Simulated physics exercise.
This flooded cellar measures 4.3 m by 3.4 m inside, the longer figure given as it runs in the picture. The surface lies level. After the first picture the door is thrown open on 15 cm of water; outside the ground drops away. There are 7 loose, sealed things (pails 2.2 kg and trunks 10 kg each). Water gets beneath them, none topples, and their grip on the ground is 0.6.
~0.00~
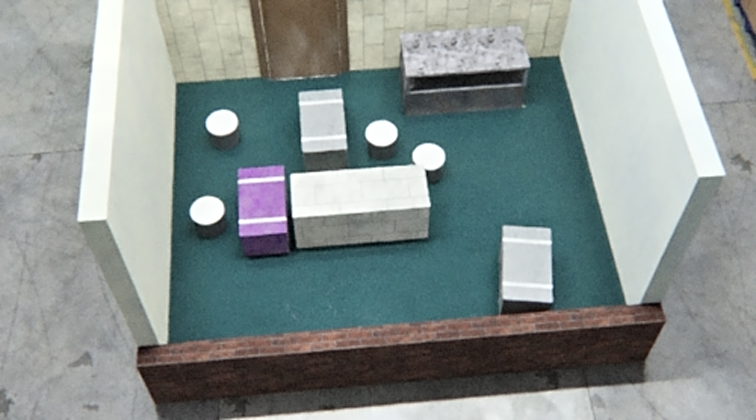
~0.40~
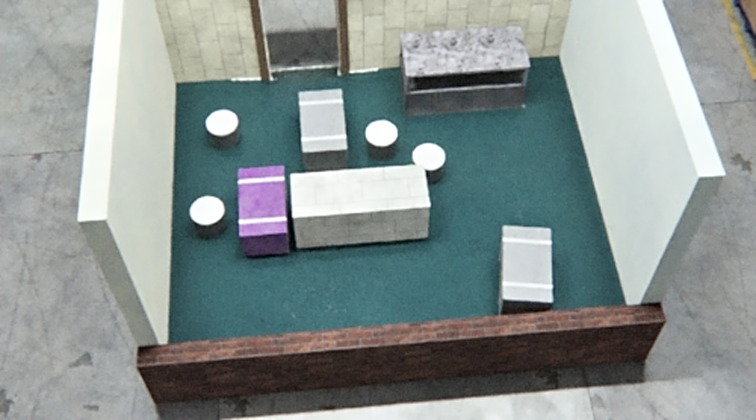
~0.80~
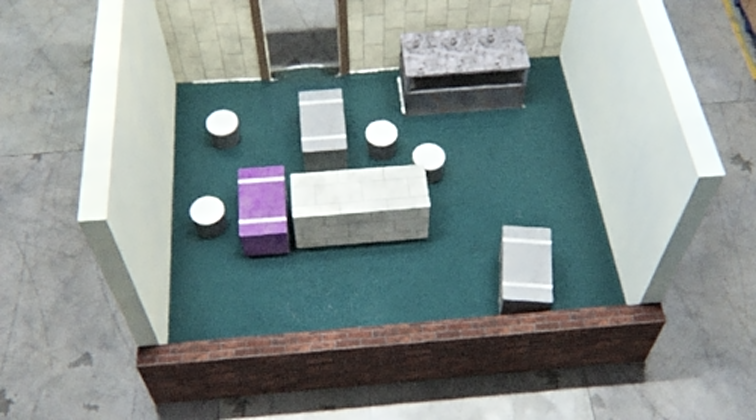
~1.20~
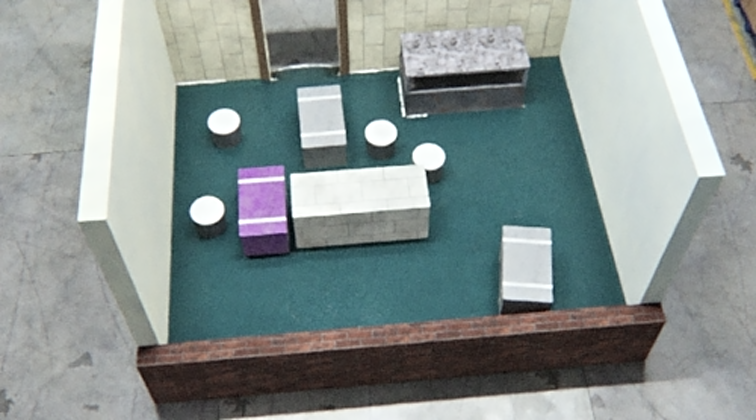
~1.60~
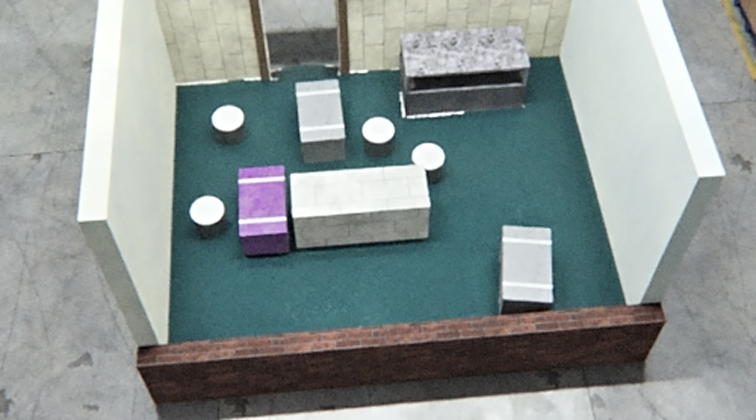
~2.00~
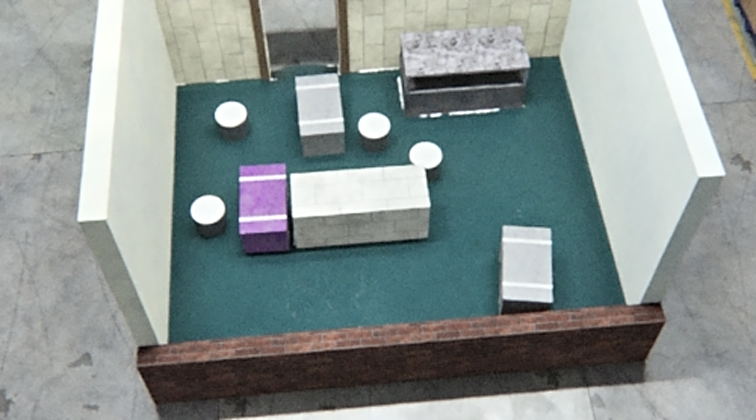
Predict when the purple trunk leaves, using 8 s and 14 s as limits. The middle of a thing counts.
Expect it between the two times.
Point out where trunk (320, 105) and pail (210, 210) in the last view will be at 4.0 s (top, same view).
Near (307, 55) and (209, 183).
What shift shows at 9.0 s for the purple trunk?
Roughly 100 cm by then.
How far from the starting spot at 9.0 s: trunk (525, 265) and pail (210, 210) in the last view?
In that order: 10 cm, 80 cm.
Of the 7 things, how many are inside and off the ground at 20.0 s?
1 of them.
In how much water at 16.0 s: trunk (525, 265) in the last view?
About 9 cm.
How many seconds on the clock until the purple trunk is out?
Near 12.0 s.
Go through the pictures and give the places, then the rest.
In the first frame, the purple trunk at (262, 200) floats; about 1990 L in view; 0 of 7 have shifted.
In the second frame, the purple trunk at (262, 200), afloat; about 1980 L in view; 0 of 7 have shifted.
In the third frame, the purple trunk at (262, 200) floats; 15 cm deep round most things; 0 of 7 have shifted.
In the fourth frame, the purple trunk at (262, 200), afloat; about 1950 L in view; 1 of 7 have shifted.
In the fifth frame, the purple trunk at (262, 200) floats; about 1920 L in view; 3 of 7 have shifted.
In the sixth frame, the purple trunk at (263, 198) floats, 3 cm from its start; about 1900 L in view; 3 of 7 have shifted.
After 4.0 s the purple trunk is near (269, 168), 0.4 m from its start, afloat; 0 of 7 are out; 7 afloat.
After 9.0 s the purple trunk is near (282, 118), 1.1 m from its start, afloat; 3 of 7 are out; 4 afloat.
After 16.0 s the purple trunk has gone out (at 12.2 s); 5 of 7 are out; 2 afloat.
After 20.0 s the purple trunk has gone out (at 12.2 s); 6 of 7 are out; 1 afloat.
